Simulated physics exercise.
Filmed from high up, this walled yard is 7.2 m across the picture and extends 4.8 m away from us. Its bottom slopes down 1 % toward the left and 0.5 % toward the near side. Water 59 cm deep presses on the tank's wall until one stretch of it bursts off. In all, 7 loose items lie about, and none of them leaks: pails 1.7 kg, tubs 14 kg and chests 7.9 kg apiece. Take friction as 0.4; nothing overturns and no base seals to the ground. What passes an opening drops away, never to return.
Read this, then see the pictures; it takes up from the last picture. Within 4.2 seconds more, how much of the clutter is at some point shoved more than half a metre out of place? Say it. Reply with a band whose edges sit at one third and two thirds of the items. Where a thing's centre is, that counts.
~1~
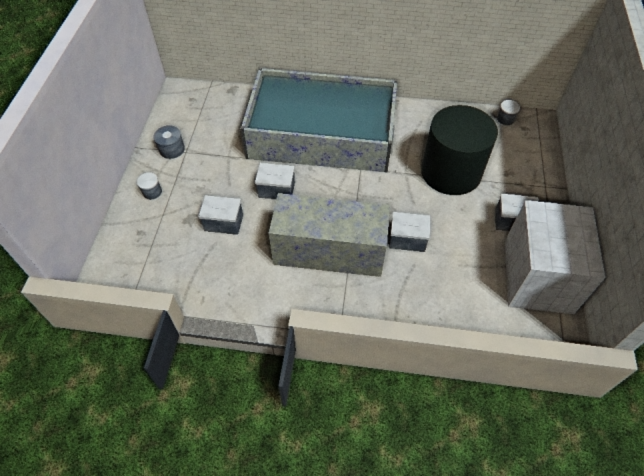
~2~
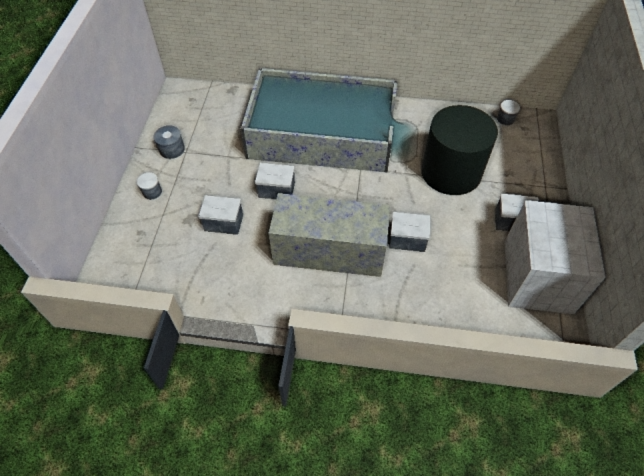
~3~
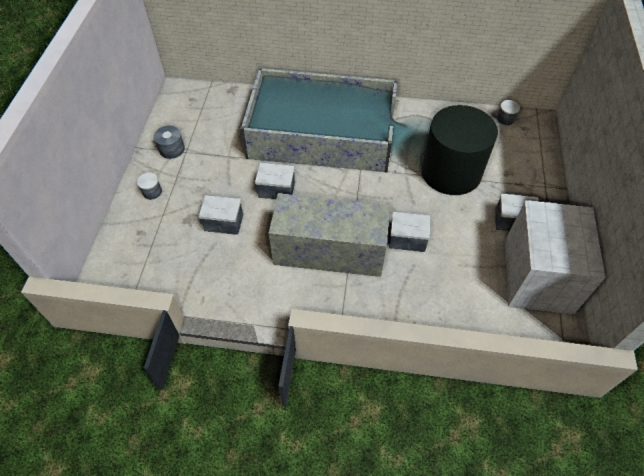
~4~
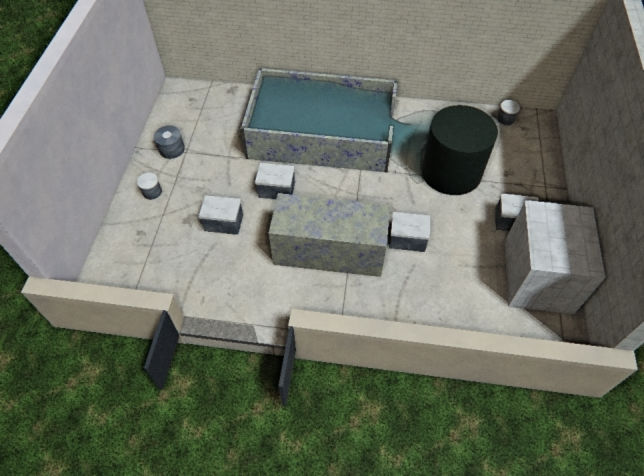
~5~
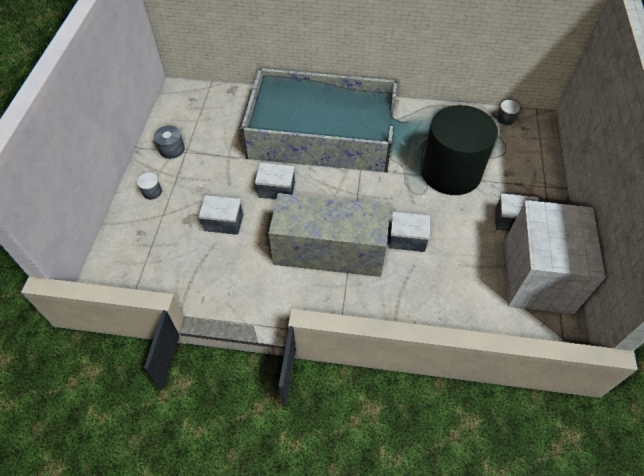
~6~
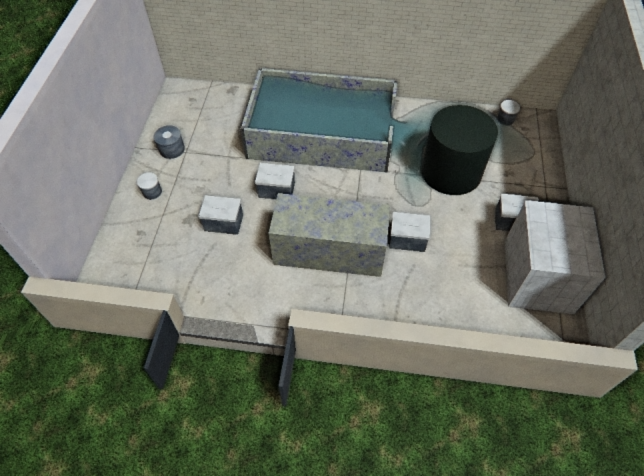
Band: One third to two thirds.
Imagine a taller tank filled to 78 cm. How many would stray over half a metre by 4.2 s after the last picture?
The answer would then be 3.
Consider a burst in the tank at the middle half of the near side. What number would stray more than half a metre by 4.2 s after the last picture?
That would give 6.
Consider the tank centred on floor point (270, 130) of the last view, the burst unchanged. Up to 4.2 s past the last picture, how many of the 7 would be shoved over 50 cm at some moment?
In that case 3 of them.
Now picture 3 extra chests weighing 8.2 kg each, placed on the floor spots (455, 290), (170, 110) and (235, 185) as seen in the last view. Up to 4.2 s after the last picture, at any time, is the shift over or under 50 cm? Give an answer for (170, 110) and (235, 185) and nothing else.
First falls shy, then falls shy.
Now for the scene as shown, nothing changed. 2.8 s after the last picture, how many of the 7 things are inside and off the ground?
Answer: 2.
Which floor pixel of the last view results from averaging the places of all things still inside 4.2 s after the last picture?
I'd put it around (290, 222).
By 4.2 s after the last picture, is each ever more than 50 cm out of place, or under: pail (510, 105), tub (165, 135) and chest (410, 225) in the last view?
Result, in order: Overshooting / undershooting / overshooting.
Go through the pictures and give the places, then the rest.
The first picture shows a pail at (511, 106) rests on the ground; a pail at (148, 180), on the bottom; 3.1 m2 under water; 0 of 7 have shifted.
The second picture shows a pail at (511, 106), on the bottom; a pail at (148, 180), on the bottom; water covers 3.5 m2; 0 of 7 have shifted.
The third picture shows a pail at (511, 106), on the bottom; a pail at (148, 180) rests on the ground; 4.0 m2 under water; 0 of 7 have shifted.
The fourth picture shows a pail at (511, 106), on the bottom; a pail at (148, 180), on the bottom; 4.5 m2 under water; 0 of 7 have shifted.
The fifth picture shows a pail at (511, 106), on the bottom; a pail at (148, 180) rests on the ground; 5.1 m2 under water; 0 of 7 have shifted.
The sixth picture shows a pail at (511, 106), on the bottom; a pail at (148, 180) rests on the ground; 6.0 m2 under water; 0 of 7 have shifted.
Then, 0.4 s after the last picture 0 of 7 are over 50 cm from their spots; 1 afloat.
Then, 1.5 s after the last picture 1 of 7 are over 50 cm from their spots; 1 afloat.
Then, 2.8 s after the last picture 3 of 7 are over 50 cm from their spots; 2 afloat.
Then, 4.2 s after the last picture 3 of 7 are over 50 cm from their spots, and 3 have been at some point; 2 afloat.
